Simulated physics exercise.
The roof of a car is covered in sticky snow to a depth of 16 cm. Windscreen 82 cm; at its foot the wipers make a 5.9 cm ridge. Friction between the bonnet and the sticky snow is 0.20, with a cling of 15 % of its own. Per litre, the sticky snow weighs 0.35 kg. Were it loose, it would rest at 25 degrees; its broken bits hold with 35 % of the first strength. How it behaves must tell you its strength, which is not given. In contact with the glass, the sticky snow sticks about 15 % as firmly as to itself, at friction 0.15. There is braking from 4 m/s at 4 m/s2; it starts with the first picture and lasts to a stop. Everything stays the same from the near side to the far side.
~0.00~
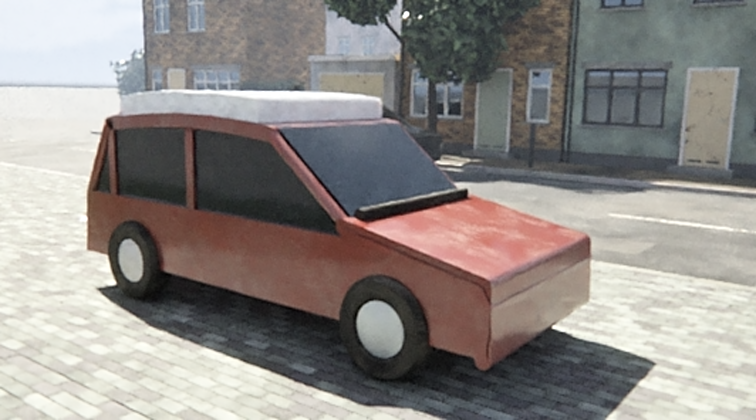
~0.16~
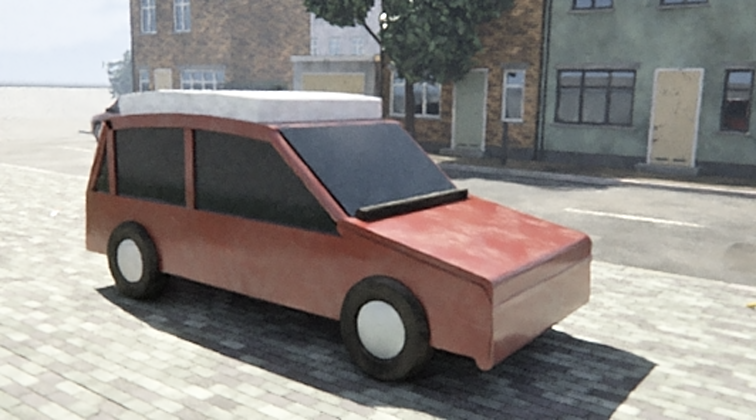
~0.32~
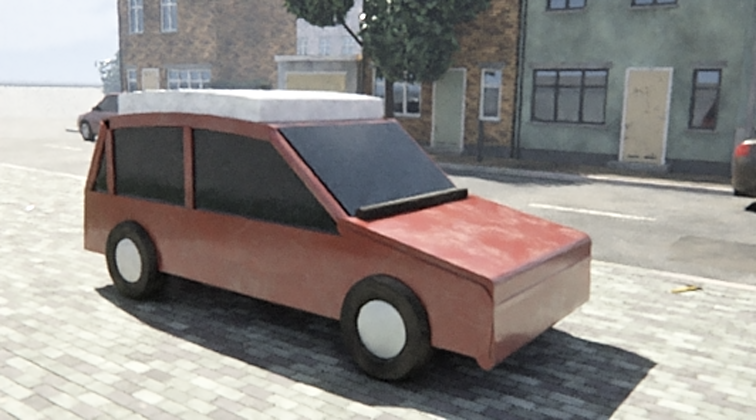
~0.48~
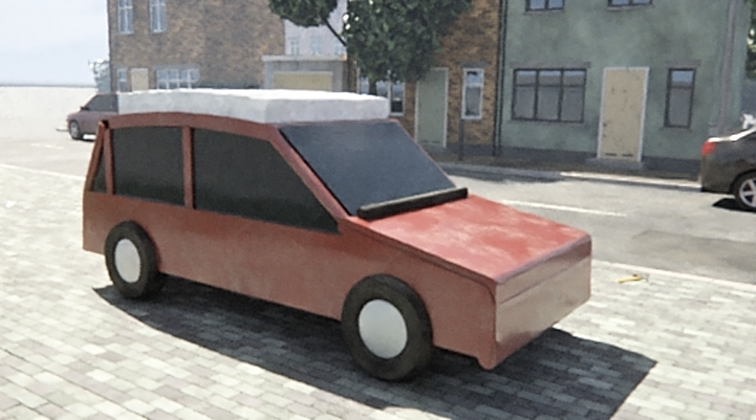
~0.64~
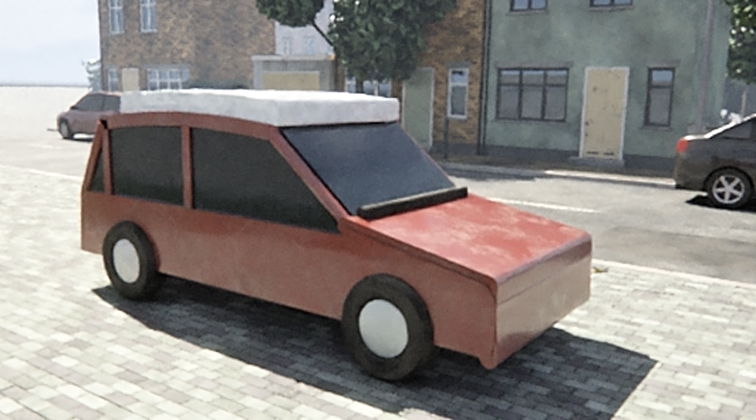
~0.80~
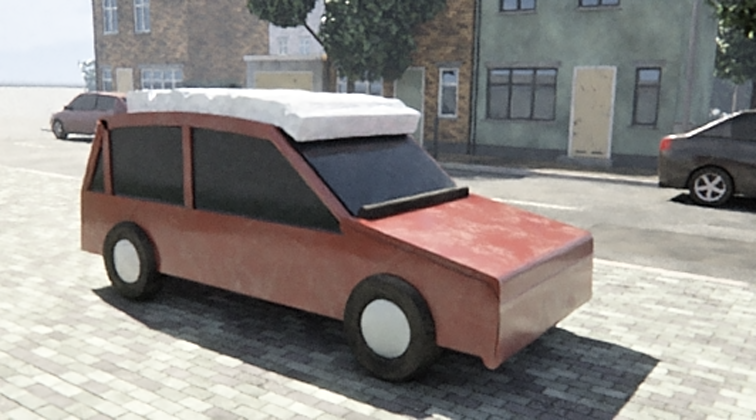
The thick white snow on a red car's roof sat almost still at first while the street slid by behind, then crept forward, cracked, and poked out over the top of the windscreen.
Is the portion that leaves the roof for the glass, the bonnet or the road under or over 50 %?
Note: Value exceeding 50 %.
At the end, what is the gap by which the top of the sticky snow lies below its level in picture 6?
0 cm.
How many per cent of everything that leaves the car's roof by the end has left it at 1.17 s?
Around 70 out of 100.
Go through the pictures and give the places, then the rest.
In the first frame, foremost bit of the sticky snow at (257, 122).
In the second frame, foremost bit of the sticky snow at (258, 119).
In the third frame, foremost bit of the sticky snow at (259, 118), its middle shifted 1.4 cm.
In the fourth frame, foremost bit of the sticky snow at (266, 119), its middle shifted 5.8 cm.
In the fifth frame, foremost bit of the sticky snow at (278, 122), its middle shifted 14 cm, 2 % of it past the top of the windscreen, cracking.
In the sixth frame, foremost bit of the sticky snow at (302, 123), its middle shifted 27 cm, 13 % of it past the top of the windscreen, cracking.
After 1.17 s, 56 % of the snow is on the roof, 31 % on the glass, 13 % on the bonnet and none has gone off the nose.
After 1.62 s, 41 % of the snow is on the roof, 16 % on the glass, 40 % on the bonnet and 3 % has gone off the nose.
After 2.06 s, 39 % of the snow is on the roof, 9 % on the glass, 28 % on the bonnet and 23 % has gone off the nose.
After 2.50 s, 39 % of the snow is on the roof, 8 % on the glass, 17 % on the bonnet and 36 % has gone off the nose.
After 3.90 s, 39 % of the snow is on the roof, 8 % on the glass, 8 % on the bonnet and 45 % has gone off the nose.
